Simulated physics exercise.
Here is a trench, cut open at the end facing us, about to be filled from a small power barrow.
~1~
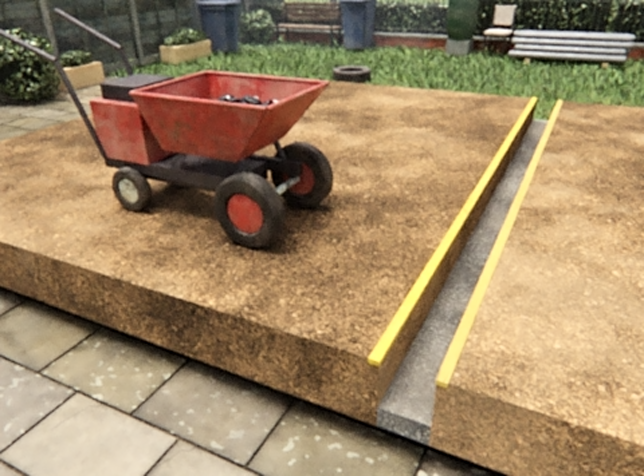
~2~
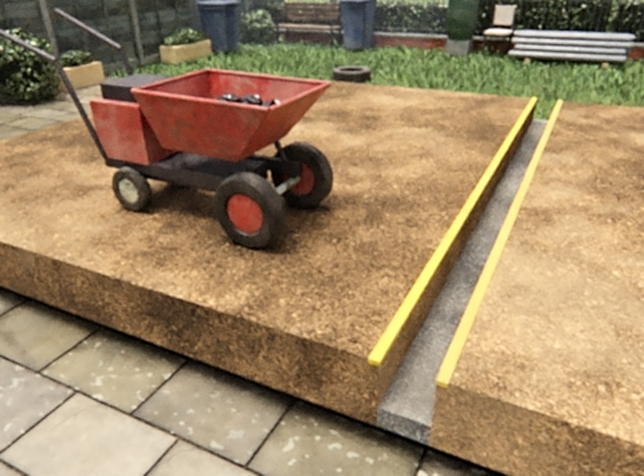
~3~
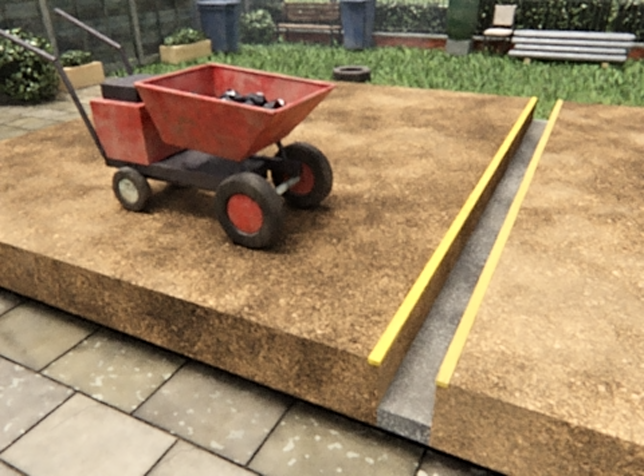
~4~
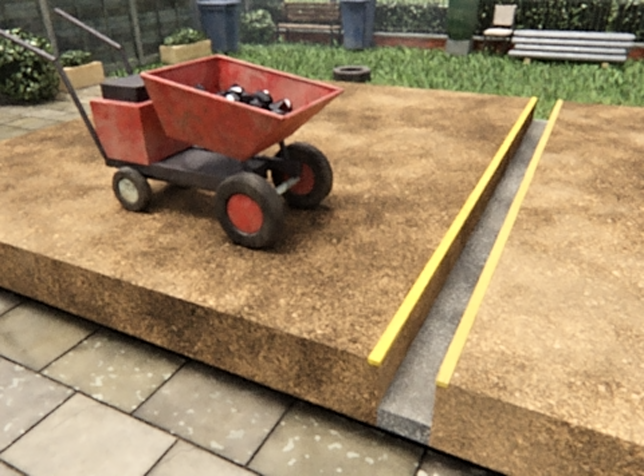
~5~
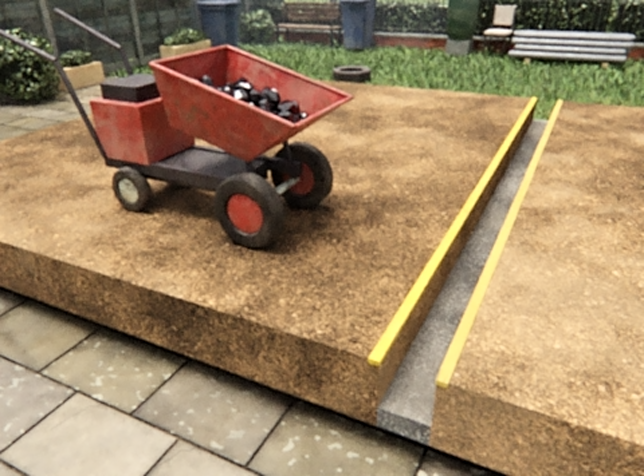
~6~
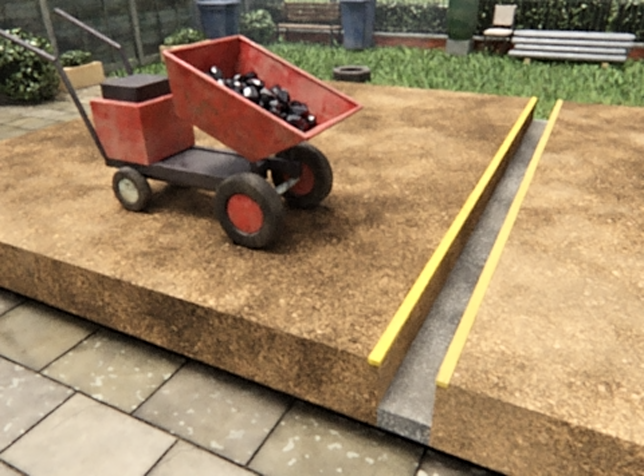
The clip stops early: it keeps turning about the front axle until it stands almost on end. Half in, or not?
In the trench: Less than half.
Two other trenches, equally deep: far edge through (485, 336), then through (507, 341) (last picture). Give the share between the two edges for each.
Near 20 % and 20 %.
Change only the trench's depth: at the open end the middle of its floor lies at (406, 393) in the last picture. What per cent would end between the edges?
About 20 per cent.
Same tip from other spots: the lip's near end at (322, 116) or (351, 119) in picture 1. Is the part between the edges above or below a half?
The first try: More than half. The second: More than half.
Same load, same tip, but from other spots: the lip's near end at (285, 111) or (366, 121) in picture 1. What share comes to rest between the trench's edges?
About 40 and 50 per cent.
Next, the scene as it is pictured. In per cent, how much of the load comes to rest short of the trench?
Close to 55 per cent.
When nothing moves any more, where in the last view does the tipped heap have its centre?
Around (416, 247).
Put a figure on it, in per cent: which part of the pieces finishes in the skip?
Near 25 %.
Soon, skip tipped steeply; all in the skip.
A while on, skip tipped right over; about two thirds in the skip; about a third short of the trench; a stray few in or heaped over the trench; a stray few falling.
Towards the end, skip tipped right over; about a quarter in the skip; about half short of the trench; about a quarter in or heaped over the trench; a stray few beyond it.
Finally, skip tipped right over; about a quarter in the skip; about half short of the trench; about a quarter in or heaped over the trench; a stray few beyond it.
